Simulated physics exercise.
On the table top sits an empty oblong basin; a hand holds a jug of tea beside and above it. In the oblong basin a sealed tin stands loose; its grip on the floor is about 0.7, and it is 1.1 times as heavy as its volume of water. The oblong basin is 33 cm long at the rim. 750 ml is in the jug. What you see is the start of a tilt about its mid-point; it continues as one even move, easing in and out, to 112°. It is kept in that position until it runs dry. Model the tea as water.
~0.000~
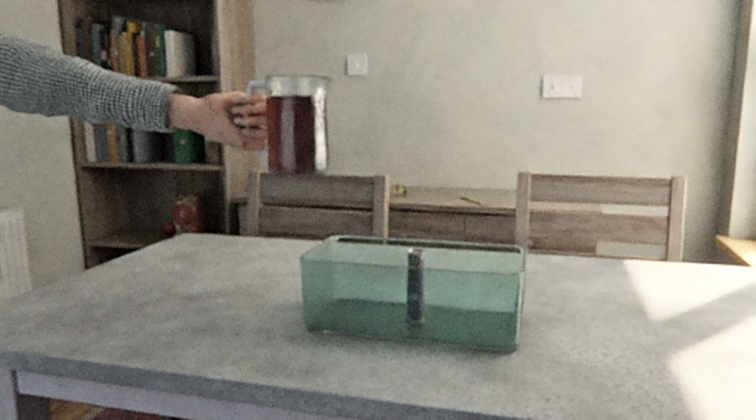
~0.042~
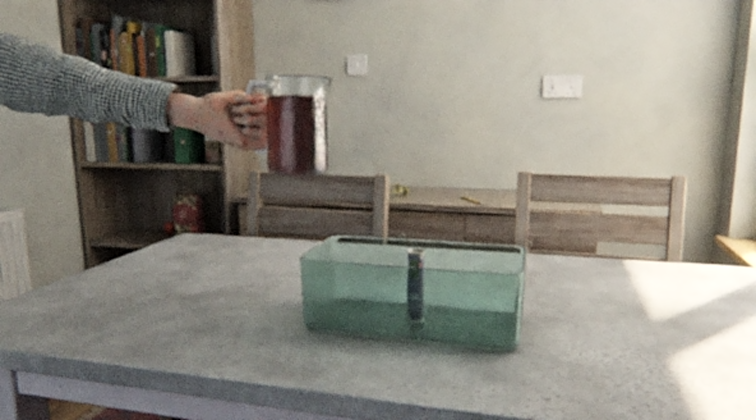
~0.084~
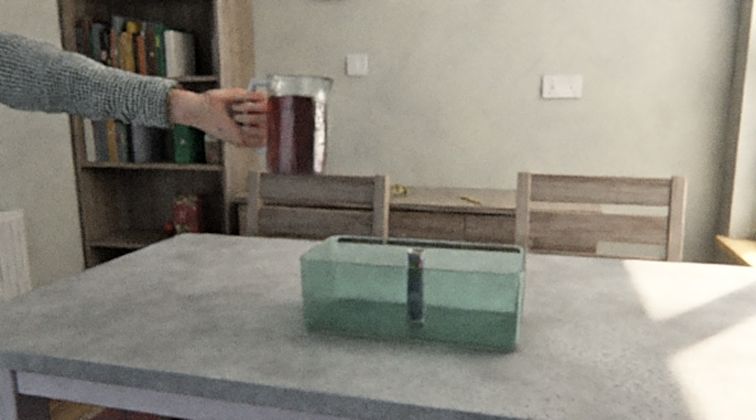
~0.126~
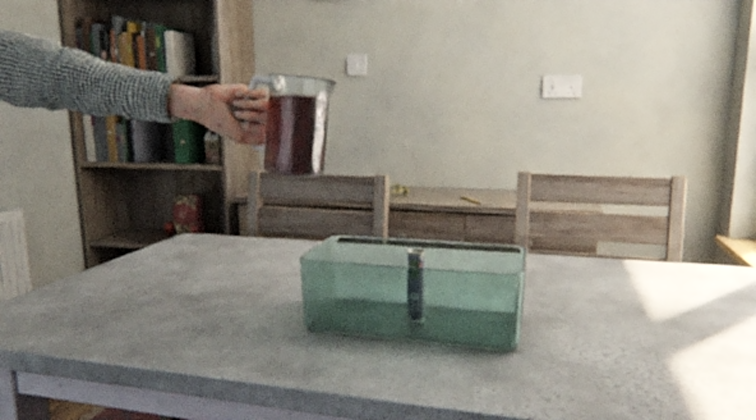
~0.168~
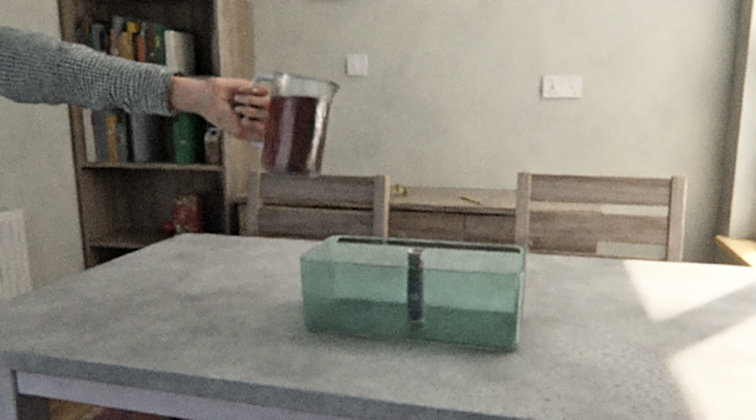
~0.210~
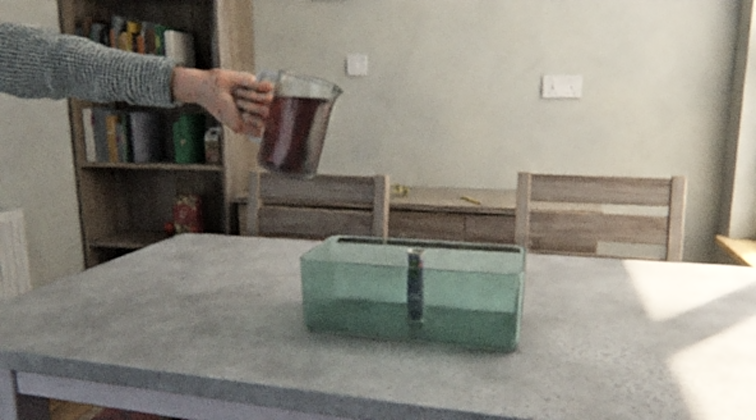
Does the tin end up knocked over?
Yes.
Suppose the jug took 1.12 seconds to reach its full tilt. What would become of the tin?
Outcome - the tin comes down.
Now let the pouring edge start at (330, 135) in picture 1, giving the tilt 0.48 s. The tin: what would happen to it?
After that, the tin stays vertical.
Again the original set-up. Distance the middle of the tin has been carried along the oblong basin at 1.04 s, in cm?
Measured centre to centre, about 10 cm.
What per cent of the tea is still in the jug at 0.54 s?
About 86 per cent.
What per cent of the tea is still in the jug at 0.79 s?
Around 32 in a hundred is still there.
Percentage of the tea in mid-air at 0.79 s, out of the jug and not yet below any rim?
Airborne share: Near 32 %.
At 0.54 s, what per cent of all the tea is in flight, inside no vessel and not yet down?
Near 14 in a hundred.
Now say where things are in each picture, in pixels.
It leans 0°; its right rim is at (331, 77); the tea meets the walls at (273, 97) and (324, 97); the oblong basin's rim runs from (316, 248) to (525, 261); the tin's top is at (416, 255), in the first frame.
It leans 1°; its right rim is at (331, 78); the tea meets the walls at (273, 97) and (325, 97), in the second frame.
It leans 3°; its right rim is at (333, 79); the tea meets the walls at (274, 97) and (325, 98), in the third frame.
It leans 6°; its right rim is at (336, 82); the tea meets the walls at (275, 97) and (327, 98), in the fourth frame.
It leans 11°; its right rim is at (339, 85); the tea meets the walls at (277, 100) and (330, 99), in the fifth frame.
It leans 17°; its right rim is at (343, 91); the tea meets the walls at (274, 112) and (332, 99), in the sixth frame.
Then, 0.54 s in, the tilt is 83° and 86 per cent is still to pour; the tin stands where it began.
Then, 0.79 s in, the tilt is 112° and 33 per cent is still to pour; the tin leans 6°.
Then, 1.04 s in, the tilt is 112° and 3 per cent is still to pour; the tin lies on its side.
Then, 1.32 s in, the tilt is 112° and 0 per cent is still to pour; the tin lies on its side.
Finally, the tin lies on its side.
